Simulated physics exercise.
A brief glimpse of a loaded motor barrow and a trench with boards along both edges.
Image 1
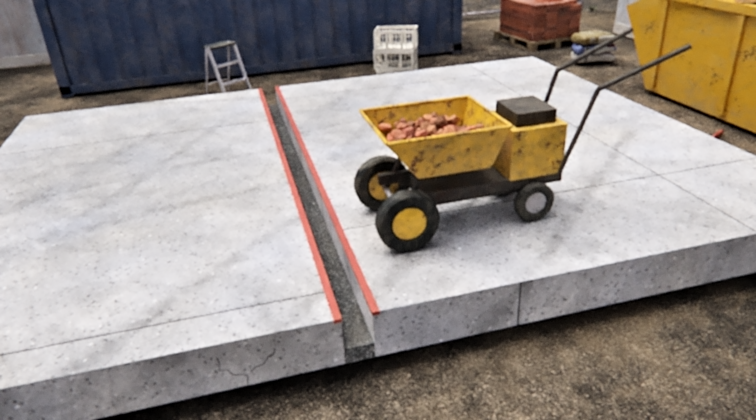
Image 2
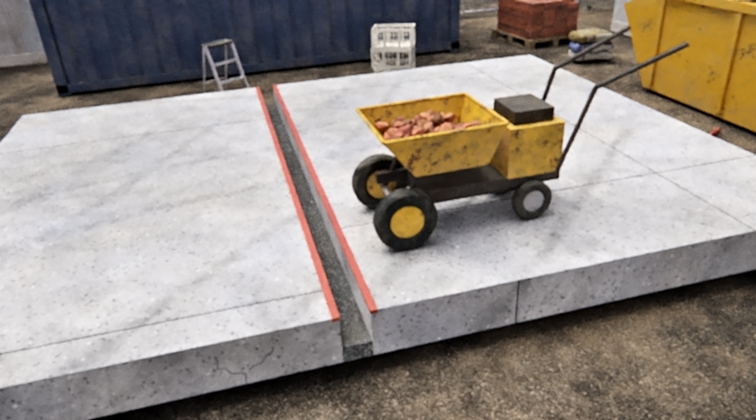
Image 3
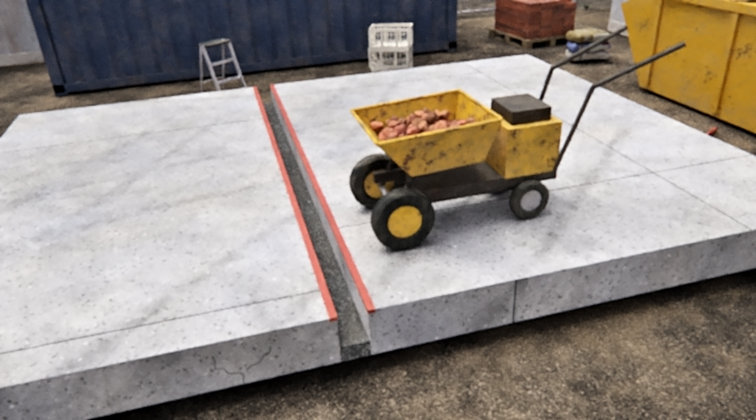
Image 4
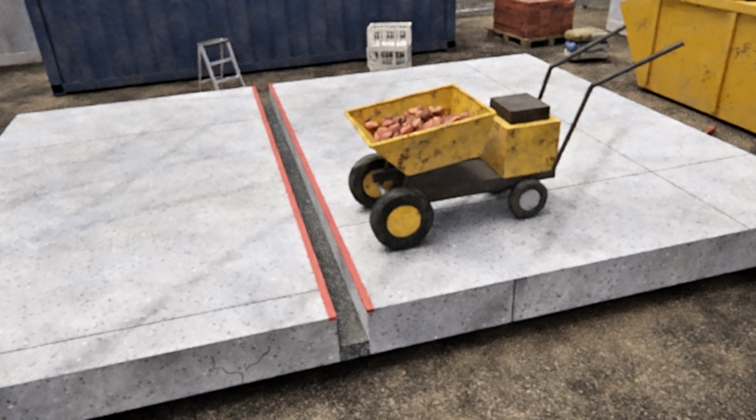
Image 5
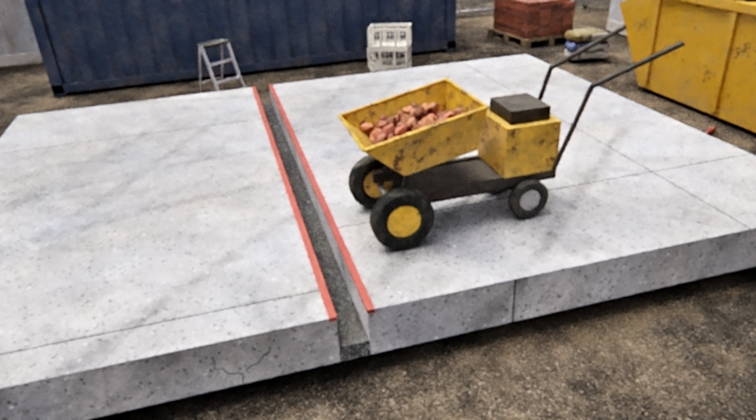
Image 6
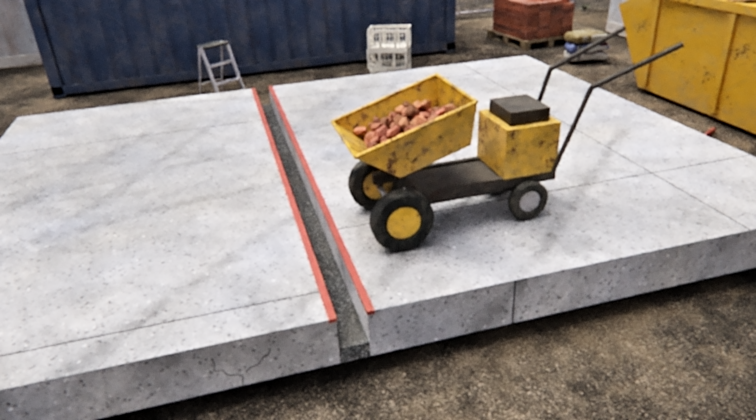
We see a yellow motor barrow loaded with reddish rubble standing on a pale slab beside a narrow trench edged with red boards, as its skip gradually tilts forward to the left, its rear rising off the frame.
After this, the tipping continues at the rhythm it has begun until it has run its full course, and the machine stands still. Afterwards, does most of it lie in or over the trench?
No.
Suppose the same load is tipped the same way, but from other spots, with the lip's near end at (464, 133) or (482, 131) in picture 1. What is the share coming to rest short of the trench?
The first spot gives roughly 50 %; the second gives roughly 80 %.
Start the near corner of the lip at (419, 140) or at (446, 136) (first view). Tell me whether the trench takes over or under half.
Try one: The greater share. Try two: The greater share.
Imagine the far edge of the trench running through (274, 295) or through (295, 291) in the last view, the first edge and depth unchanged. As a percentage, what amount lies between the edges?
About 100 %, then 60 %.
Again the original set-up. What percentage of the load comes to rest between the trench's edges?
It comes to around 20 per cent of the load.
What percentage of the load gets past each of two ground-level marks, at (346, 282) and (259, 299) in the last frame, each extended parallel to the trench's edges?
I'd say some 100 in a hundred, and after that 20 in a hundred.
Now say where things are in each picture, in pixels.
The first picture shows lip of the skip at (387, 144), level; top of the load at (437, 138), lumps of rubble; first edge of the trench at (362, 280); far edge at (327, 286), the trench under half as wide as the skip, and about as deep as wide.
The second picture shows lip of the skip at (384, 143), level; top of the load at (434, 136).
The third picture shows lip of the skip at (378, 145), tipped barely; top of the load at (440, 129).
The fourth picture shows lip of the skip at (371, 147), tipped a little; top of the load at (434, 126).
The fifth picture shows lip of the skip at (364, 151), tipped a little; top of the load at (437, 126).
The sixth picture shows lip of the skip at (356, 157), tipped clearly; top of the load at (438, 116); first edge of the trench at (357, 279); far edge at (321, 286).
Soon, skip tipped steeply; all in the skip.
A while on, skip tipped right over; most in the skip; a small part beyond it; a small part falling.
Towards the end, skip tipped right over; a small part in the skip; a stray few in or heaped over the trench; most beyond it.
Finally, skip tipped right over; about a quarter in or heaped over the trench; most beyond it.
